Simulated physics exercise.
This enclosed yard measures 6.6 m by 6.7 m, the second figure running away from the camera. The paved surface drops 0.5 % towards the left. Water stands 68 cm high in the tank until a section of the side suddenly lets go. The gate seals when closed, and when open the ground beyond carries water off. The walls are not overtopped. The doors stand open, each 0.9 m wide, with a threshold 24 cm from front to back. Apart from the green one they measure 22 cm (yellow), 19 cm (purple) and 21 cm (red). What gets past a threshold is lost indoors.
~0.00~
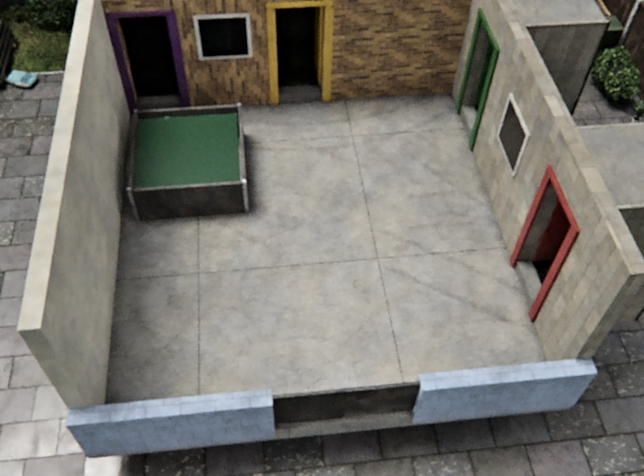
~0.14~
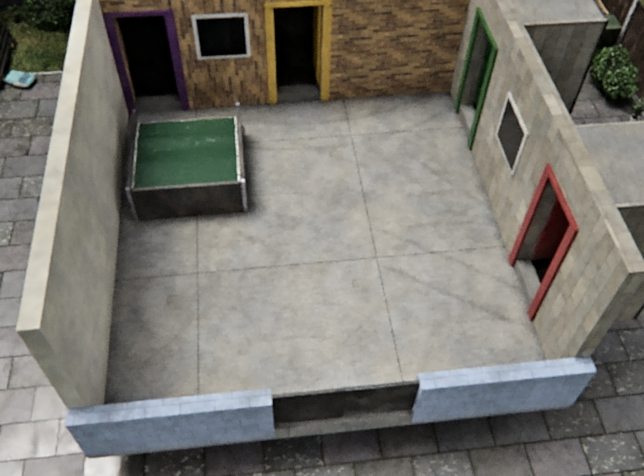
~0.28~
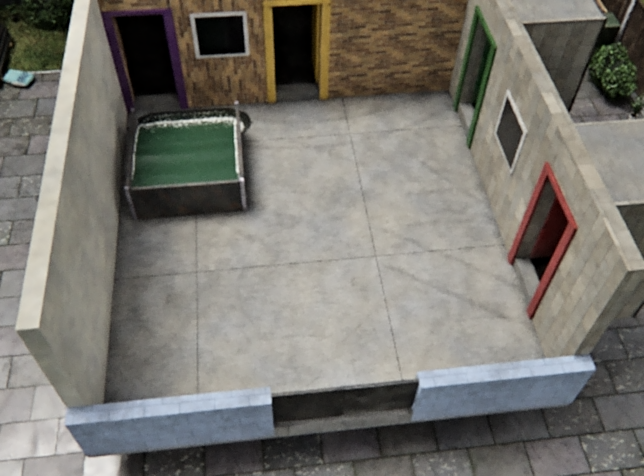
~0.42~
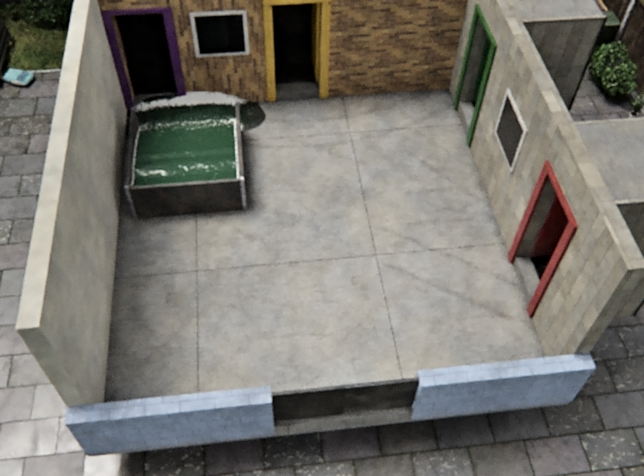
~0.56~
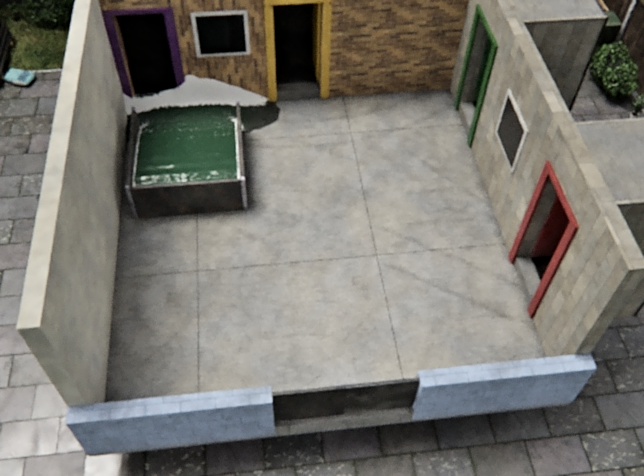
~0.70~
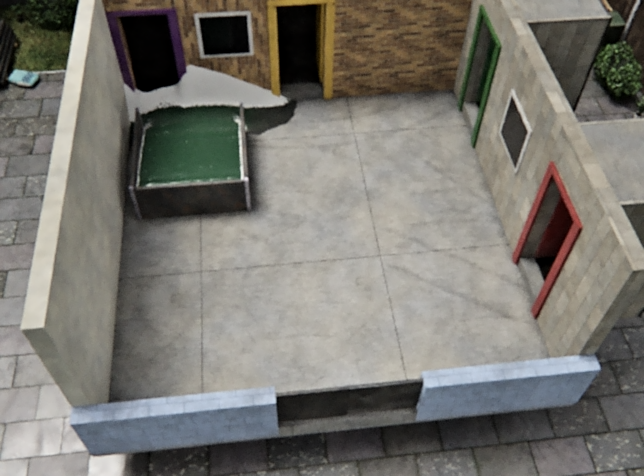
Water pouring from the far side of a green-bottomed tank, spreading along the brick wall past the purple door toward the yellow one.
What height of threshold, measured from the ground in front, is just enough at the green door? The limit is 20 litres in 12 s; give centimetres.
Close to 13 cm is just enough.
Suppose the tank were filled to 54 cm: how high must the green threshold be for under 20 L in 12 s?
About 9.5 cm.
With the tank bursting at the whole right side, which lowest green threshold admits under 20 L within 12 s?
Then roughly 23 cm.
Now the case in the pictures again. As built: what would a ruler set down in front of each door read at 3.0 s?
In cm: Yellow 10, purple 26, red 0, green 18.
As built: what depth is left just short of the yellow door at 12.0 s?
Some 3.5 cm.
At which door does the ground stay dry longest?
The red one.
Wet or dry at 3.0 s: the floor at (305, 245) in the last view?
It is not reached.
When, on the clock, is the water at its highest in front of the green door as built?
Around 2.6 s.
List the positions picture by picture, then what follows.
In the first picture, still water, 68 cm deep, in the tank at (188, 149); the green door at (475, 90) is dry.
In the second picture, water pours out on the far side and has run 0.3 m, to a hidden place; about 9 cm deep outside, 68 cm at the back.
In the third picture, the gap is on the far side, the front 0.7 m out at a hidden place; the back of the tank holds 68 cm.
In the fourth picture, the front is at (157, 98), 1.0 m from the gap on the far side; 2.2 m2 of floor is wet, 67 cm left at the back.
In the fifth picture, water pours out on the far side and has run 1.1 m, to (273, 101); about 18 cm deep outside, 59 cm at the back.
In the sixth picture, the gap is on the far side, the front 1.3 m out at (291, 101); the back of the tank holds 58 cm; the green door at (477, 86), 5.4 m from the gap, is still 3.6 m from the nearest water.
After 1.4 s water covers 15 % of the floor, deepest (55 cm) near (133, 112); it has not reached the green door.
After 3.0 s water covers 40 % of the floor, deepest (26 cm) near (160, 110); 18 cm at the green door, 0 litres in over its 25 cm threshold.
After 12.0 s water covers 95 % of the floor, deepest (12 cm) near (132, 118); 4 cm at the green door, 0 litres in over its 25 cm threshold.
At the green door as built, the water arrived by 2.3 s and peaked near 20 cm at 2.6 s.
With a threshold of 10.5 cm, 41 litres would have come in within the 12 s; with 14 cm, 15 litres. So under 20 litres takes about 13 cm.
